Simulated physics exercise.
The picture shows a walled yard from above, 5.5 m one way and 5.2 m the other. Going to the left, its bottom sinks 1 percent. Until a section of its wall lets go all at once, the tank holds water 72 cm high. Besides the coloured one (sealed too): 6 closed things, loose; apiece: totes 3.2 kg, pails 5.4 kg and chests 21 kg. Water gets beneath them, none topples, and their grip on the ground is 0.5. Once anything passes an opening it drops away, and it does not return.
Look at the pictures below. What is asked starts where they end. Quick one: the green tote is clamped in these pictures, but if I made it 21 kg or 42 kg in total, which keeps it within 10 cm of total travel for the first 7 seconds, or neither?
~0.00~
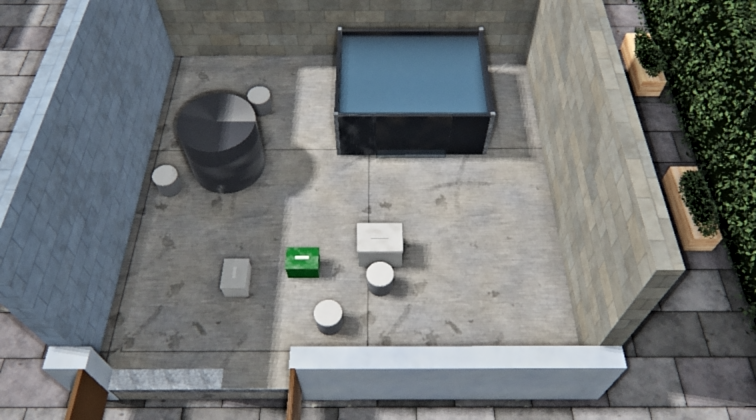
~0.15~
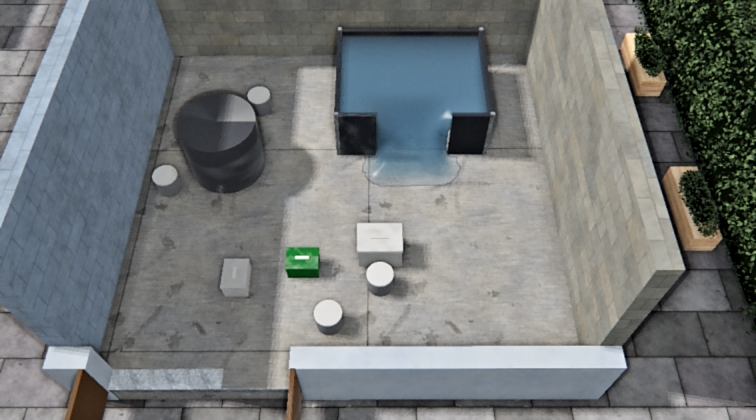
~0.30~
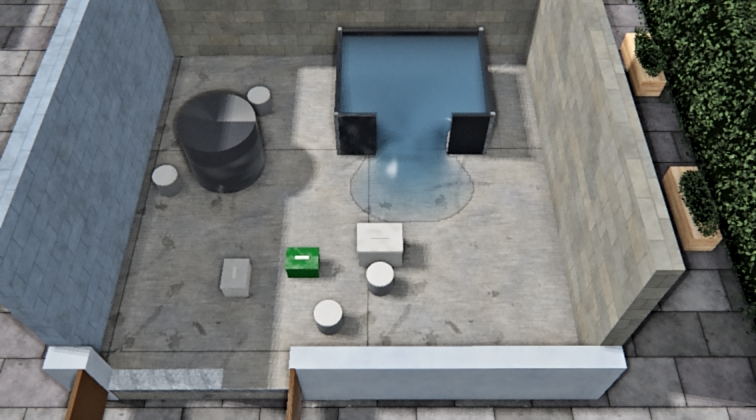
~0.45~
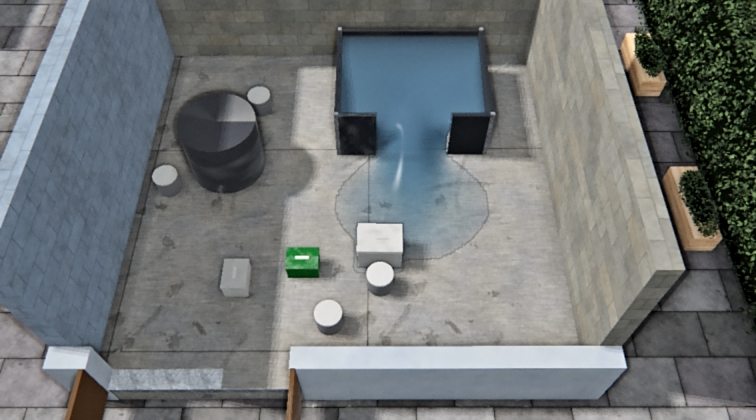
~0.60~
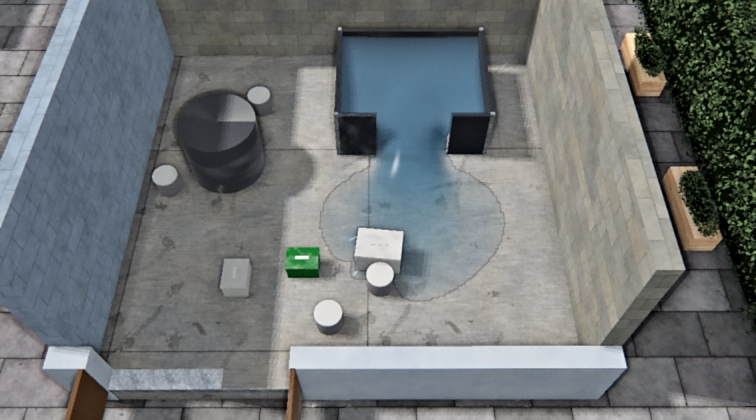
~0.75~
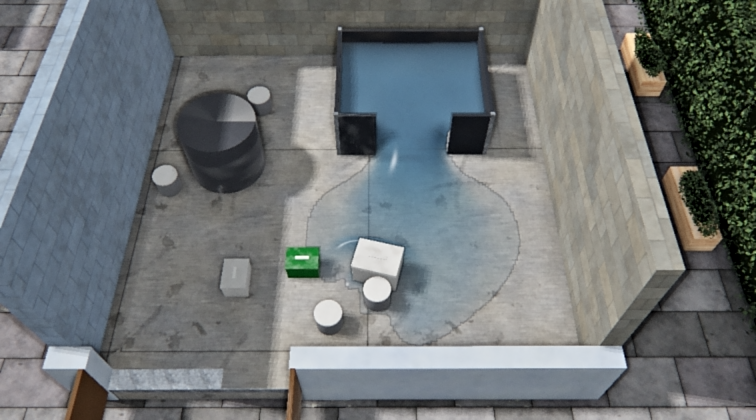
I'd say only the heavier mass keeps it put.
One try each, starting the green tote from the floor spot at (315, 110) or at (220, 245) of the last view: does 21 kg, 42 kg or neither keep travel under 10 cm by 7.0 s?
Try 1: Lesser mass sufficient. Try 2: Lesser mass sufficient.
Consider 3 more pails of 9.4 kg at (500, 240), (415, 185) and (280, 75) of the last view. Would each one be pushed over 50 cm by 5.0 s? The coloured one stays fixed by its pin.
Beyond it, beyond it, within it.
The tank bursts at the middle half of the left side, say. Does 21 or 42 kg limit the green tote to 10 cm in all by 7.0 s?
The lighter one.
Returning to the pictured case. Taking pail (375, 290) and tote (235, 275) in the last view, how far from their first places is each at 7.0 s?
Result - first: Washed out, second: 140 cm.
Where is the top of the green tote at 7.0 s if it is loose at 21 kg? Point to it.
Pixel estimate: Near (161, 318).
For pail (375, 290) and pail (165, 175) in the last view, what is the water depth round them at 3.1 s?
I'd put it at 15 cm and 2 cm respectively.
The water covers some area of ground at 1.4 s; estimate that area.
Roughly 14 m2.
After 1.4 s the green tote would be 25 cm from its start with 21 kg and 0 cm from its start with 42 kg; 6 cm of water round it then.
After 3.1 s the green tote would be 145 cm from its start with 21 kg and 0 cm from its start with 42 kg; 4 cm of water round it then.
After 4.9 s the green tote would be 167 cm from its start with 21 kg and 0 cm from its start with 42 kg; 9 cm of water round it then.
After 7.0 s the green tote would be 177 cm from its start with 21 kg and 0 cm from its start with 42 kg; 5 cm of water round it then.
